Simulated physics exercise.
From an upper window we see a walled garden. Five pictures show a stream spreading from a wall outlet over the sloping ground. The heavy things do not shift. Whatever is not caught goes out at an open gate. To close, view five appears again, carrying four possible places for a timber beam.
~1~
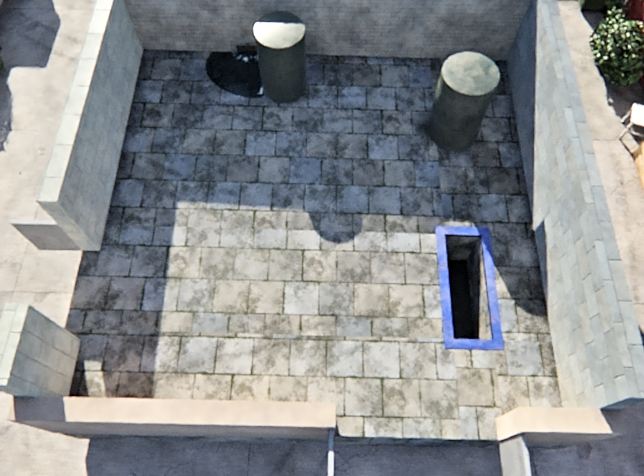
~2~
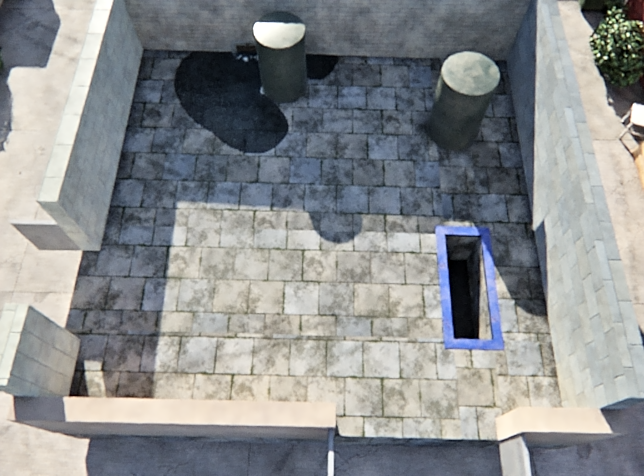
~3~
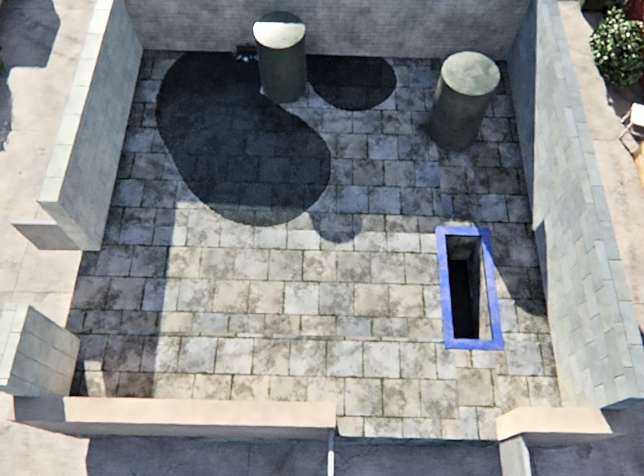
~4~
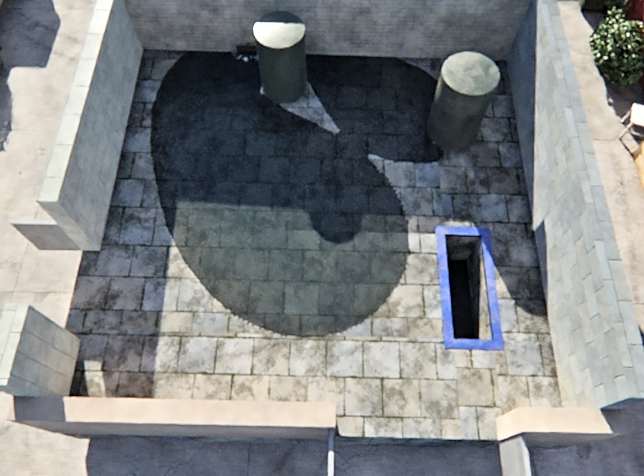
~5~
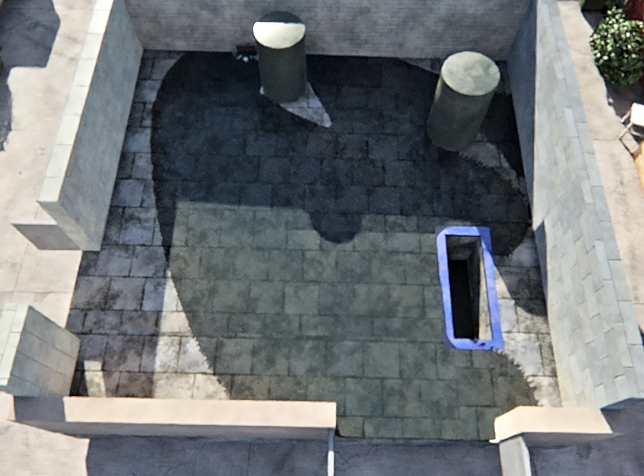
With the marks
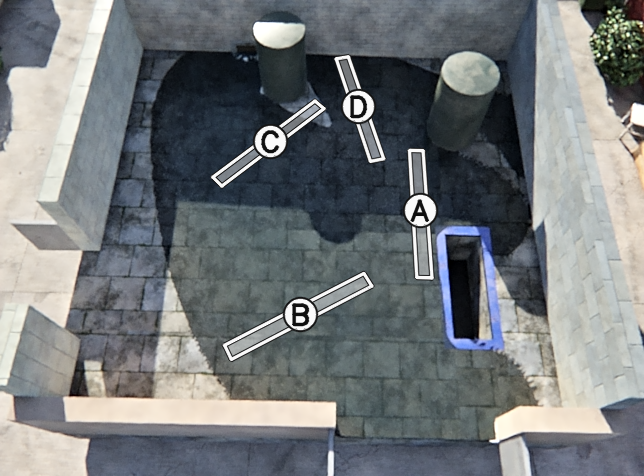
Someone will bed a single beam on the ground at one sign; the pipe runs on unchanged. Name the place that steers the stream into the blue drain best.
B.
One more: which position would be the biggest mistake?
The answer is A.
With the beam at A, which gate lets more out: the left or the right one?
The right gate.
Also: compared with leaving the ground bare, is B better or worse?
Better.
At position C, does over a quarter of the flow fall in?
Yes.
In white, A from (424, 277) to (416, 150); B from (227, 352) to (367, 279); C from (217, 181) to (319, 104); D from (342, 57) to (377, 160).
With A, about 25 % of the stream goes into the blue drain, about 75 % out by the gates.
With B, about 66 % of the stream goes into the blue drain, about 34 % out by the gates.
With C, about 33 % of the stream goes into the blue drain, about 67 % out by the gates.
With D, about 42 % of the stream goes into the blue drain, about 58 % out by the gates.
